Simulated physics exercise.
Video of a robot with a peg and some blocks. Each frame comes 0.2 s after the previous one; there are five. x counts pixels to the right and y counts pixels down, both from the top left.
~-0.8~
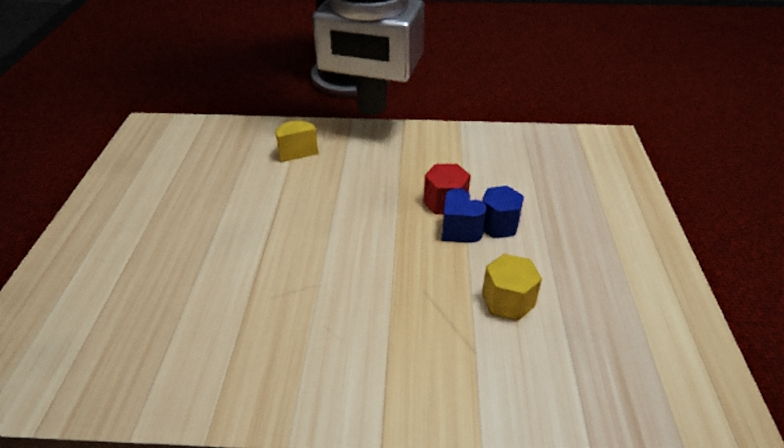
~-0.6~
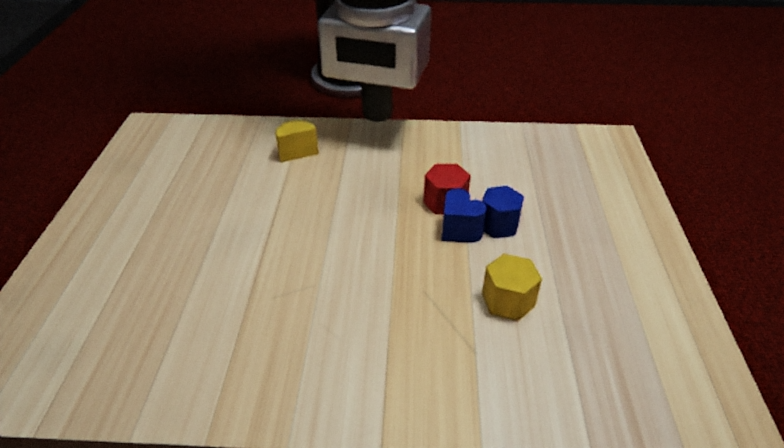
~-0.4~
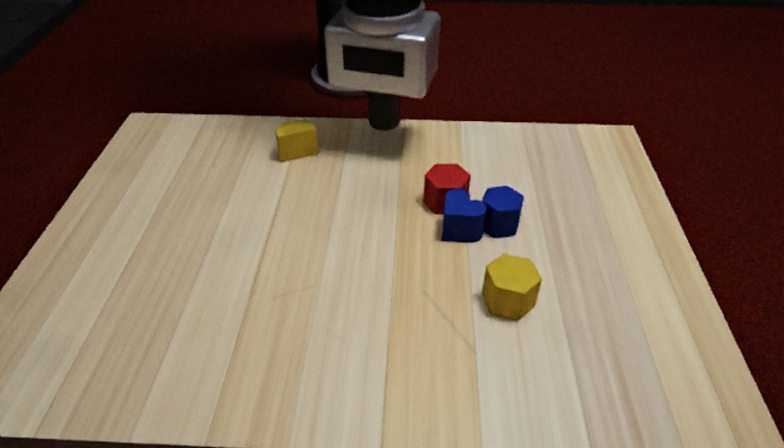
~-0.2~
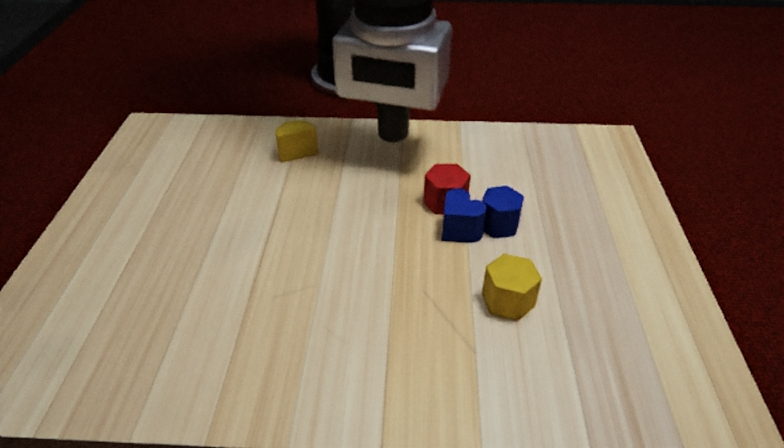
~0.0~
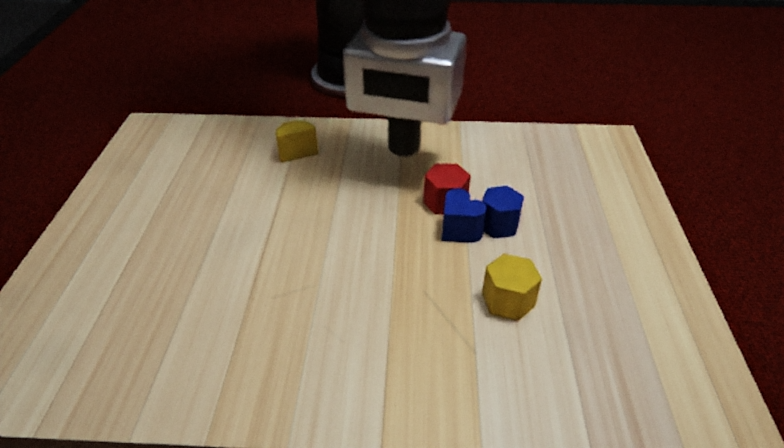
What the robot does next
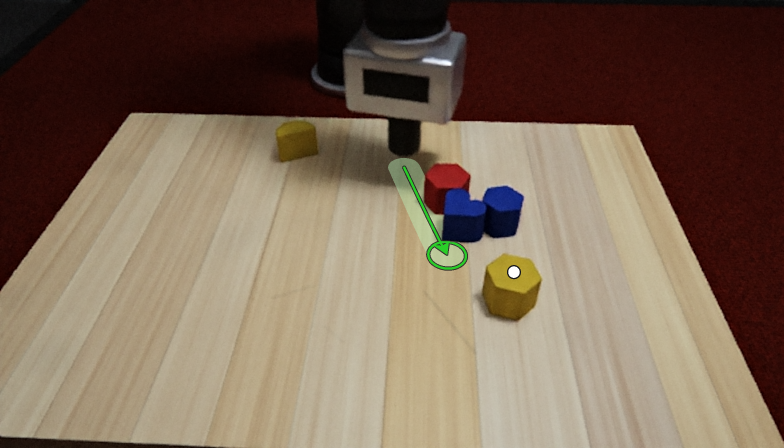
At first, a robot's dark peg hangs near the far edge of a wooden board holding a red hexagon, a blue heart, a blue hexagon and two yellow blocks. The arm then moves the peg gradually nearer and slightly right, closer to the red hexagon, while every block stays still.
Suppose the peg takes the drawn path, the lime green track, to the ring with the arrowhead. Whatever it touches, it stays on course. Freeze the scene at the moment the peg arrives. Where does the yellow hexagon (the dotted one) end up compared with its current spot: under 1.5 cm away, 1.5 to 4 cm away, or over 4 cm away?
My answer is that it shifts under 1.5 cm.
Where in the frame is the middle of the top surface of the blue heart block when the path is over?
That would be at about pixel (486, 223).
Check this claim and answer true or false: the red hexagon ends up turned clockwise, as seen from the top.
False
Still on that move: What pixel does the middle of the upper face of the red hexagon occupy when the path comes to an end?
Its top face will be centred at roughly (468, 184).
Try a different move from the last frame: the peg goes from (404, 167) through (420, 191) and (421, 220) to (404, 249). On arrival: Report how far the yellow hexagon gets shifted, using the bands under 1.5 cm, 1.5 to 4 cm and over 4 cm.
My answer is that it shifts under 1.5 cm.
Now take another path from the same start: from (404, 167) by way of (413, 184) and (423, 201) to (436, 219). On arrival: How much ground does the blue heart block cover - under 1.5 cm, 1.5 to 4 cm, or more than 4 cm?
It moves a fair bit, 1.5 to 4 cm.
The line goes from (404, 167) to (447, 255); the dot is on the yellow hexagon.
The first path, step by step. One third of the way, peg (417, 175); red hexagon (452, 178); blue heart block (465, 205).
Two thirds of the way, peg (432, 203); red hexagon (468, 184), turned 40° anticlockwise; blue heart block (475, 213), turned 50° clockwise; blue hexagon (511, 199), turned 25° anticlockwise.
At the end, peg (449, 235); red hexagon (468, 184), turned 40° anticlockwise; blue heart block (486, 223), turned 10° anticlockwise; blue hexagon (511, 199), turned 25° anticlockwise; yellow hexagon unmoved.
